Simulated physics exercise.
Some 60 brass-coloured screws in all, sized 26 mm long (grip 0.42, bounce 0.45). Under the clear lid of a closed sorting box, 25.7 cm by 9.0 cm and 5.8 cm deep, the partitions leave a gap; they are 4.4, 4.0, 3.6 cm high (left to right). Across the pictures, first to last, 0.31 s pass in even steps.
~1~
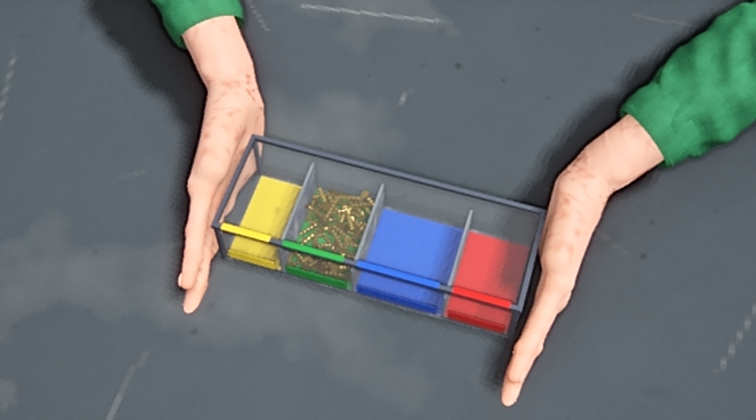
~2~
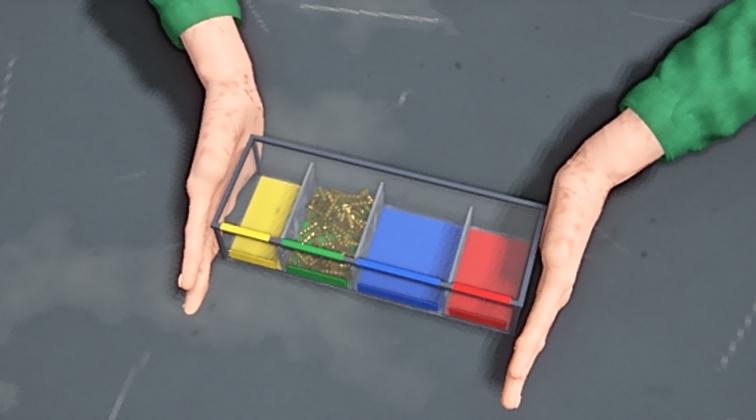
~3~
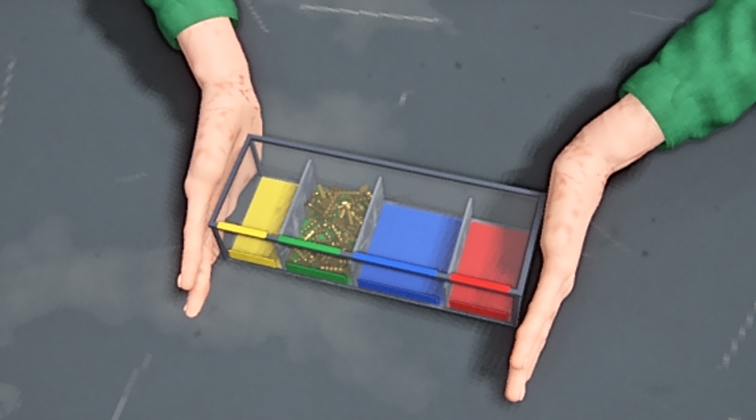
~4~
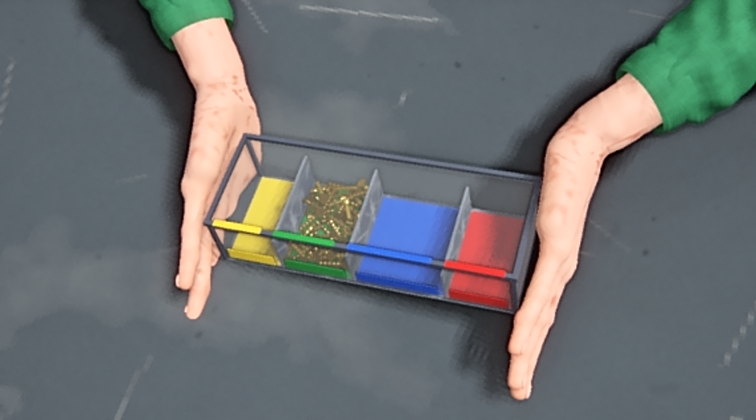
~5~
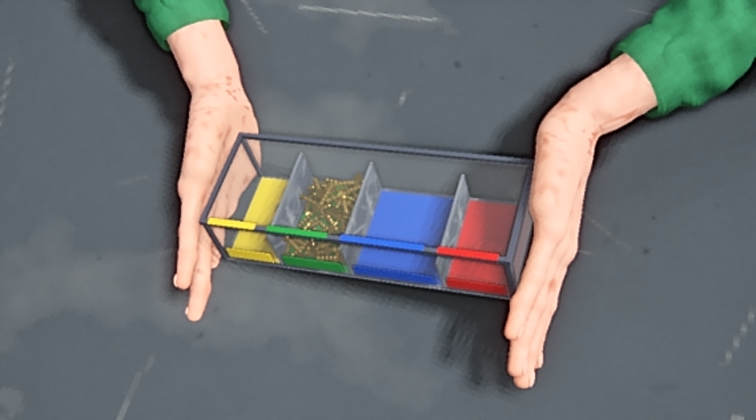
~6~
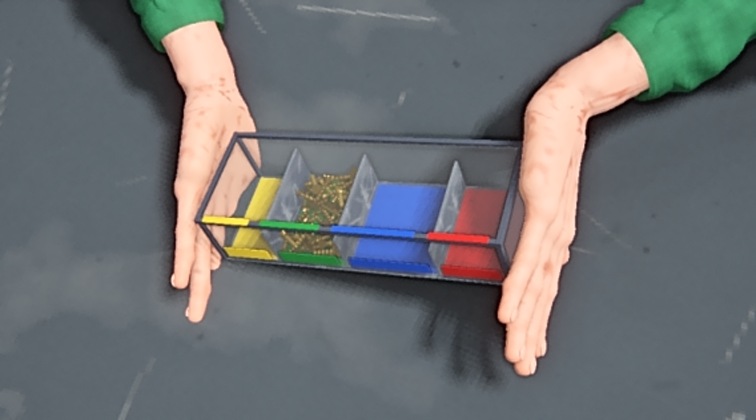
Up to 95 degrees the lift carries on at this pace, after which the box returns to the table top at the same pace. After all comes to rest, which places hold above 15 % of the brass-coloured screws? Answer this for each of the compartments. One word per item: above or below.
In order - red: Below; blue: Below; green: Above; yellow: Below.
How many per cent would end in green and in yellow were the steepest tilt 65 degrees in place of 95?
Green: 100 per cent; yellow: 0 per cent.
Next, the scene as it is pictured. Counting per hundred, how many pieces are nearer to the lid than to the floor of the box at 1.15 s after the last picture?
Something like 10 percent of the pieces.
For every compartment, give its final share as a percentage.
Red 0, blue 0, green 95, yellow 5.
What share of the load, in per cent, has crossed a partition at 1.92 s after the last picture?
Approx. 10 in a hundred.
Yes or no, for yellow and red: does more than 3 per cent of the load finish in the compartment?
For yellow, it does; for red, it does not.
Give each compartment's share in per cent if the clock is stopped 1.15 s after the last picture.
Red 0 %, blue 0 %, green 100 %, yellow 0 %.
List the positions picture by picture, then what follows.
Box tilt 0 degrees, front corners at (217, 224) and (517, 307); green 100 %, in the first picture.
Box tilt 1 degrees, front corners at (216, 224) and (518, 302), in the second picture.
Box tilt 5 degrees, front corners at (214, 223) and (517, 291), lowest corner left back, in the third picture.
Box tilt 9 degrees, front corners at (209, 222) and (513, 275), lowest corner left back, in the fourth picture.
Box tilt 14 degrees, front corners at (205, 220) and (506, 259), lowest corner left back, in the fifth picture.
Box tilt 18 degrees, front corners at (200, 219) and (497, 241), lowest corner left back; green 100 %, in the sixth picture.
Then, 1.15 s after the last picture, tilt 95 degrees; green 100 %.
Then, 1.92 s after the last picture, tilt 42 degrees; green 90 %, yellow 10 %.
Then, 2.71 s after the last picture, tilt 0 degrees; green 95 %, yellow 5 %.
In the end, red 0 %, blue 0 %, green 95 %, yellow 5 %.
